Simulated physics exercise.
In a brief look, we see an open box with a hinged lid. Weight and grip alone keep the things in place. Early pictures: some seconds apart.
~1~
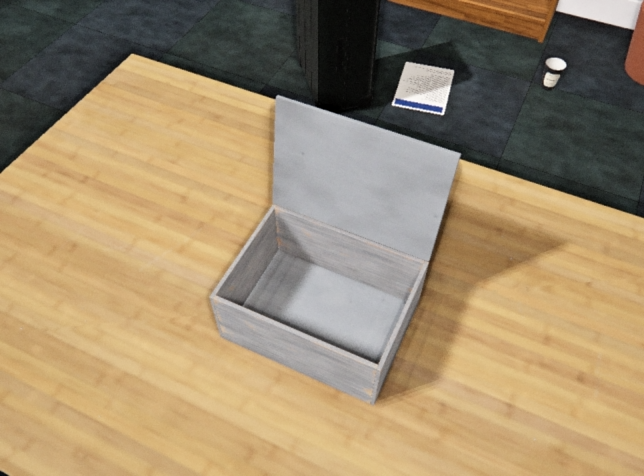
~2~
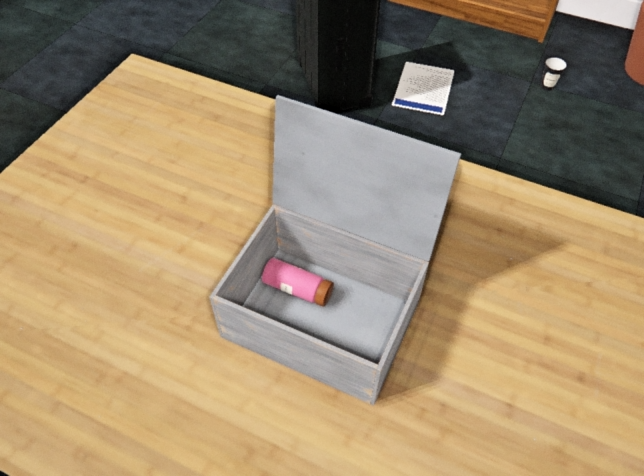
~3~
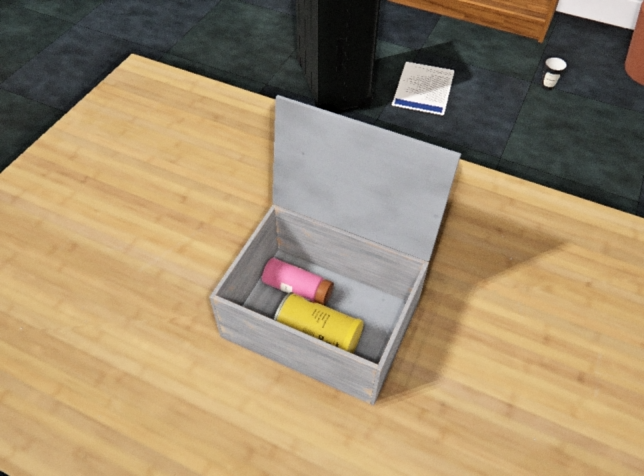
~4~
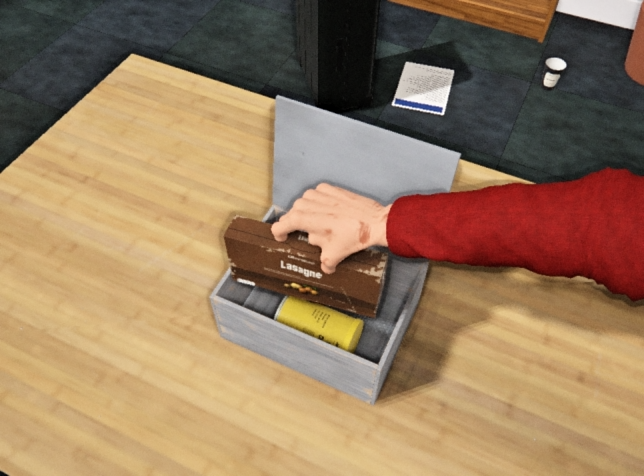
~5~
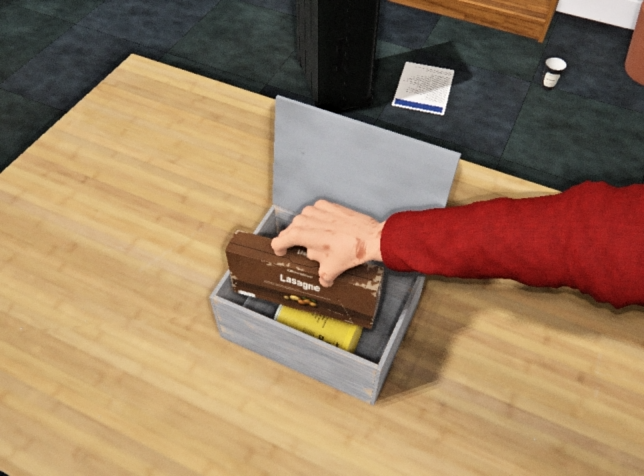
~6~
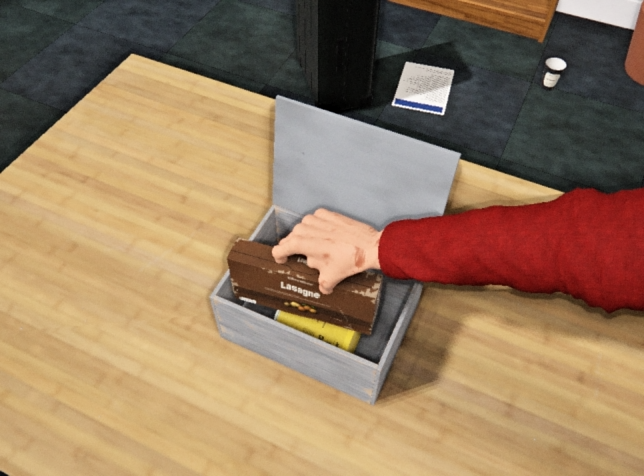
Open grey box on a wooden table holding a pink cylinder, then a yellow tin, before a hand lowers in a brown packet.
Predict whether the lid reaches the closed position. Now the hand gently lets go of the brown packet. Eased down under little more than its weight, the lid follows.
It does reach it.
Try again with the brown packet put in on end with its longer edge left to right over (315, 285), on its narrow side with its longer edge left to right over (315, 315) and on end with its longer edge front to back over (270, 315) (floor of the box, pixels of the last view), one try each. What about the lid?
Attempt one, it is left gaping; attempt two, it settles down; attempt three, it is left gaping.
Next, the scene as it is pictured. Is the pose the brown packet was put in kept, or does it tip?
Result: It leans over.
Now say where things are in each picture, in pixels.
In the first frame, the last thing is not in view yet.
In the second frame, the last thing is not in view yet.
In the third frame, the last thing is not in view yet; yellow tin (318, 329).
The fourth frame shows coming down; brown packet (306, 267); yellow tin (318, 329).
The fifth frame shows coming down; brown packet (305, 280).
The sixth frame shows put in, still held; brown packet (305, 287).
Then, 1.10 s past the last view, lid starting down; brown packet on its side near (324, 275).
Then, 1.80 s past the last view, lid 45° above the rim; brown packet on its side near (324, 275).
Finally, lid shut; down or leaning hard in the box, brown packet; the other 2 still in place. Final places as the last picture's camera would see them, brown packet near (324, 275).
